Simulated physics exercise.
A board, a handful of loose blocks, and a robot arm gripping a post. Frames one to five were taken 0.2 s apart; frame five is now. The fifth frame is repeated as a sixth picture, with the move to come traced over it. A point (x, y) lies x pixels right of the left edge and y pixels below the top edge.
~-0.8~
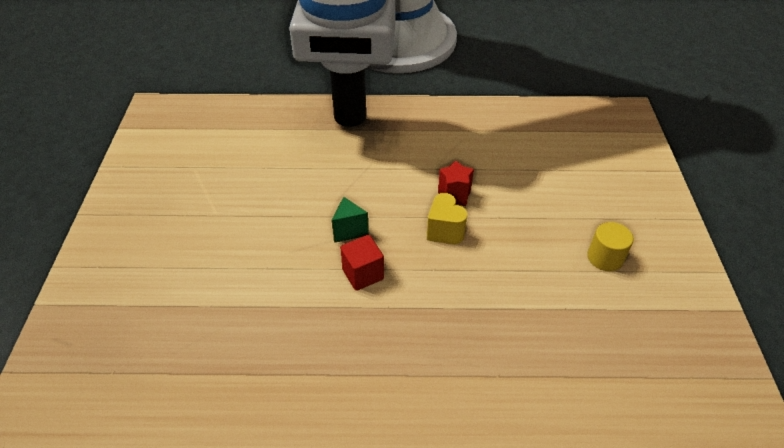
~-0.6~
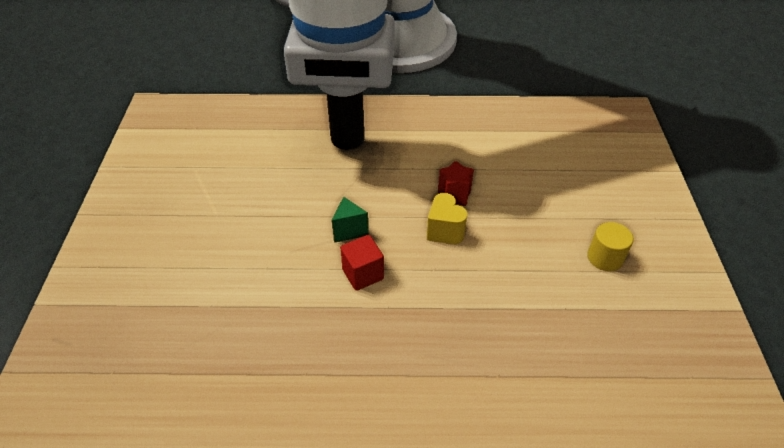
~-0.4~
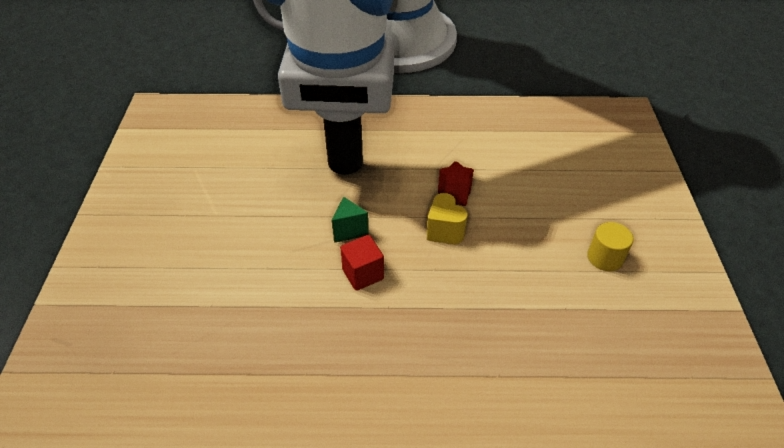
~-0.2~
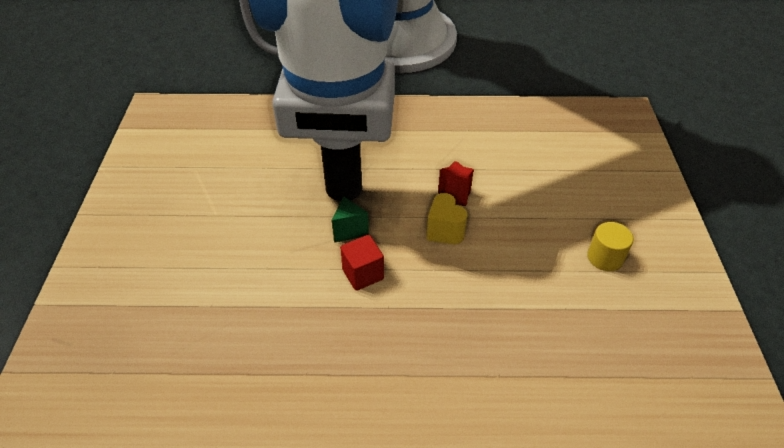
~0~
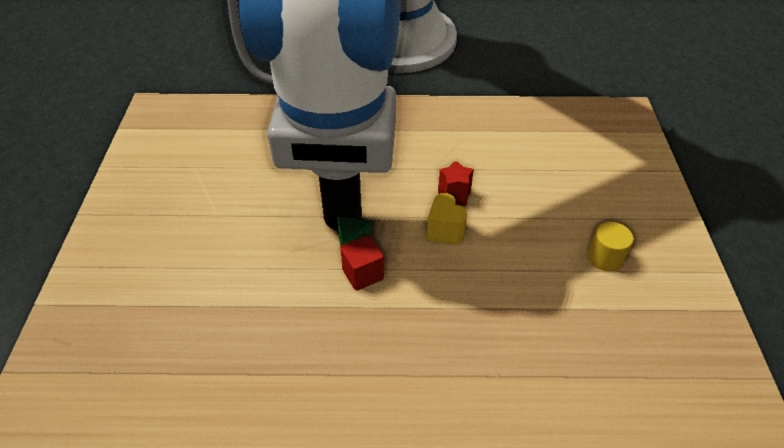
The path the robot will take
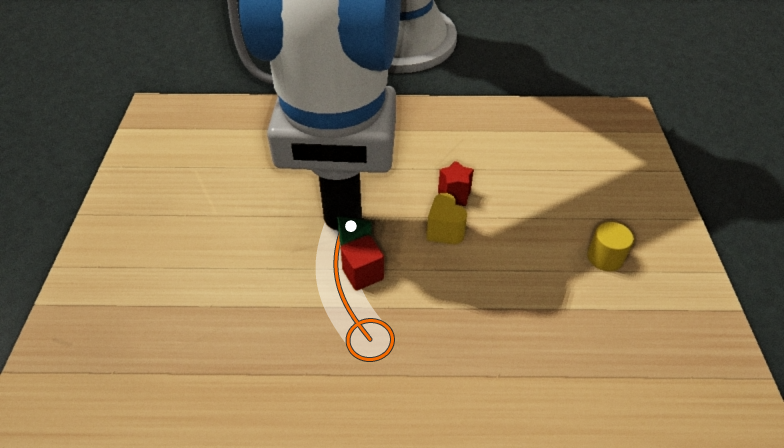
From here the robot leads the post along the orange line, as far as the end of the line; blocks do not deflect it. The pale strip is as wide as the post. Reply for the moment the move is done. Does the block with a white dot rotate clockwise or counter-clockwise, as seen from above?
Rotates counter-clockwise.
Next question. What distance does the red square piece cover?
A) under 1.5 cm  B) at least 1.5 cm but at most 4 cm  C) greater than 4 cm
The correct letter is B.
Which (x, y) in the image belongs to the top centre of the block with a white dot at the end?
Final place: (381, 349).
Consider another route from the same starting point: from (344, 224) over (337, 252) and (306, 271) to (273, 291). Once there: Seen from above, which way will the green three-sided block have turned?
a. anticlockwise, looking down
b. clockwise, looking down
a: Anticlockwise, looking down.
The line goes from (344, 224) via (336, 261) and (344, 301), ending at (370, 340); the dot is on the green three-sided block.
The first path, step by step. One third of the way, post (335, 254); green three-sided block (341, 264), turned 35° anticlockwise; red square piece (370, 266), turned 55° anticlockwise.
Two thirds of the way, post (344, 294); green three-sided block (357, 305), turned 50° anticlockwise; red square piece (382, 273), turned 75° anticlockwise.
At the end, post (370, 333); green three-sided block (381, 349), turned 25° anticlockwise; red square piece (386, 274), turned 90° anticlockwise.
